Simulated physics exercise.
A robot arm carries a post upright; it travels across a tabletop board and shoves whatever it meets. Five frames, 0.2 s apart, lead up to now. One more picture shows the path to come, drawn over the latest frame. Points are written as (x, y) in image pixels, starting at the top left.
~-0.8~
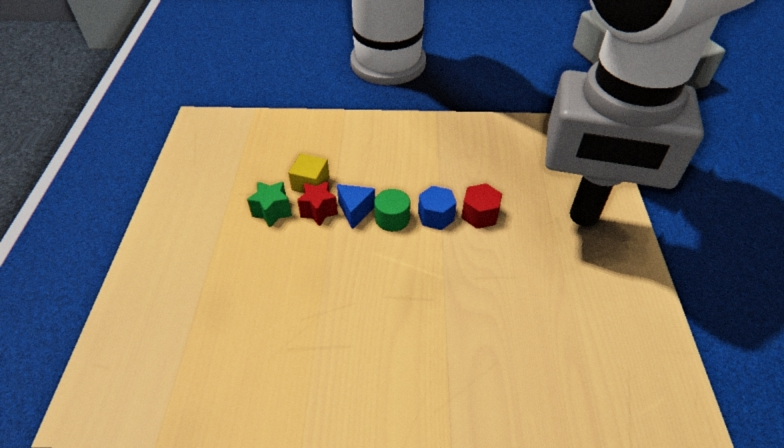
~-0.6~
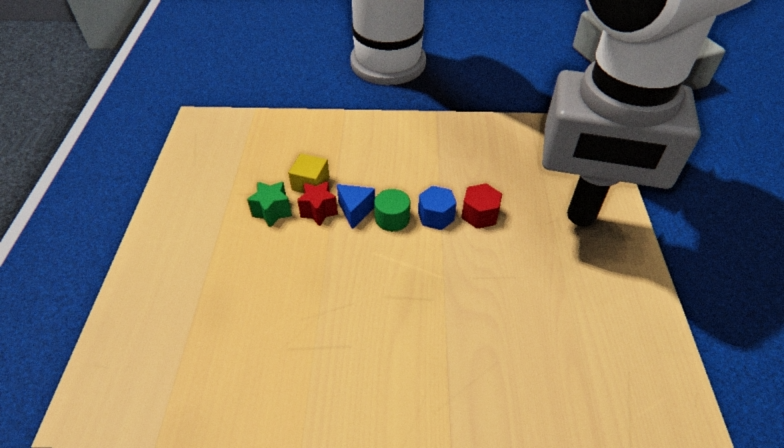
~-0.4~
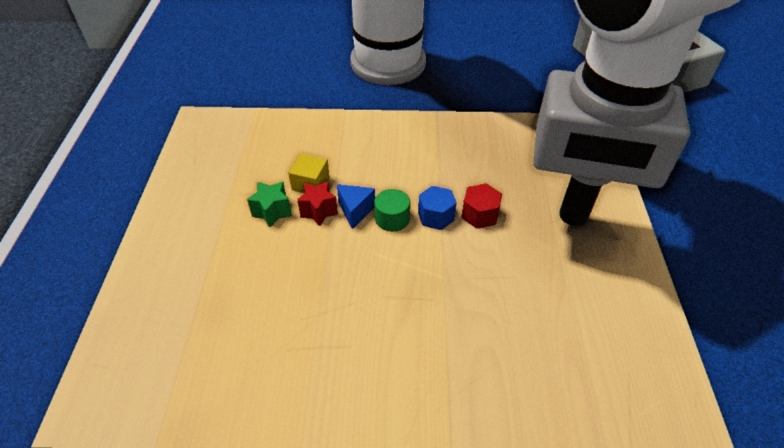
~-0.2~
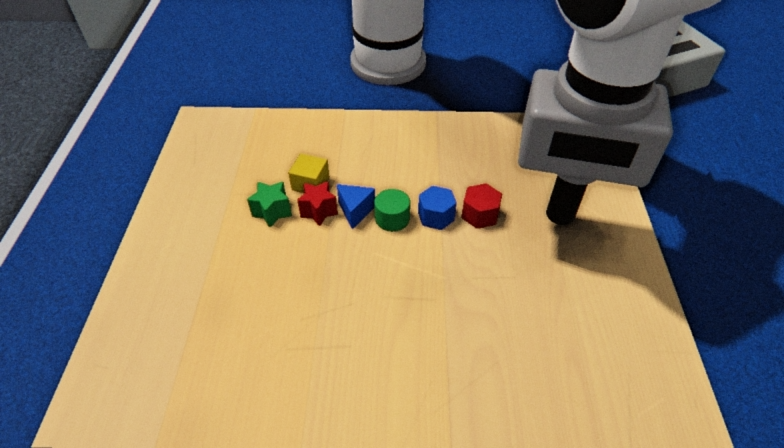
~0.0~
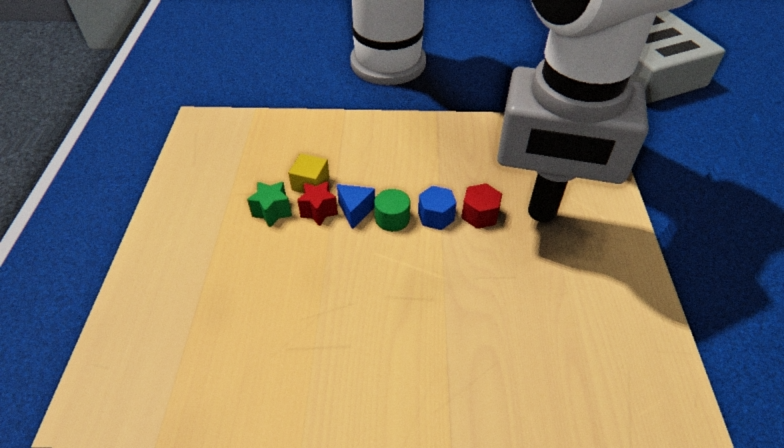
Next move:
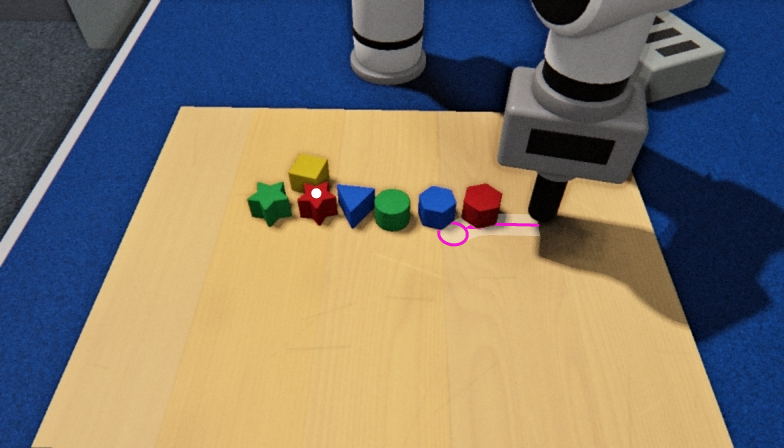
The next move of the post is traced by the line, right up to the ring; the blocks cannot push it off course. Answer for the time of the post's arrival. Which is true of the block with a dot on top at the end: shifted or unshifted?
When the path is over, the block with a dot on top is still on its spot.
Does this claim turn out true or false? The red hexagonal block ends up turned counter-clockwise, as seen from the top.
This is false.
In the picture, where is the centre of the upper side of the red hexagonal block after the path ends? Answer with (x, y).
So, by the moment the path ends, you'll find the top centre of the red hexagonal block at (458, 186).
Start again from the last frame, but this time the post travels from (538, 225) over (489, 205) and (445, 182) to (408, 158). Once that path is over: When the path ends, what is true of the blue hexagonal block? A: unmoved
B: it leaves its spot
B.
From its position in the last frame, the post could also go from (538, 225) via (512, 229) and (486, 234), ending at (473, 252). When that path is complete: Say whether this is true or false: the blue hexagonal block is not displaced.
The claim holds.
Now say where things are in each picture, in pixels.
The first frame shows lower end of the post at (583, 217), tops of blocks, green star block at (268, 193), red star block at (316, 193), green cylinder at (392, 201), blue hexagonal block at (438, 198), red hexagonal block at (483, 196).
The second frame shows post at (581, 217), blocks as before.
The third frame shows post at (573, 217), blocks as before.
The fourth frame shows post at (560, 216), blocks as before.
The fifth frame shows post at (542, 213), green star block at (268, 193), red star block at (316, 193), green cylinder at (392, 201), blue hexagonal block at (438, 198), red hexagonal block at (483, 196).
The drawn path runs from (538, 225) through (508, 224) and (479, 225) to (453, 234); the dot is on the red star block.
The first path, step by step. Halfway along, post at (495, 212); blue hexagonal block at (433, 197), turned 15° anticlockwise; red hexagonal block at (468, 192), turned 20° clockwise.
At the end, post at (455, 222); green star block not moved; red star block not moved; green cylinder at (388, 202); blue hexagonal block at (423, 193), turned 45° anticlockwise; red hexagonal block at (458, 186), turned 45° clockwise.
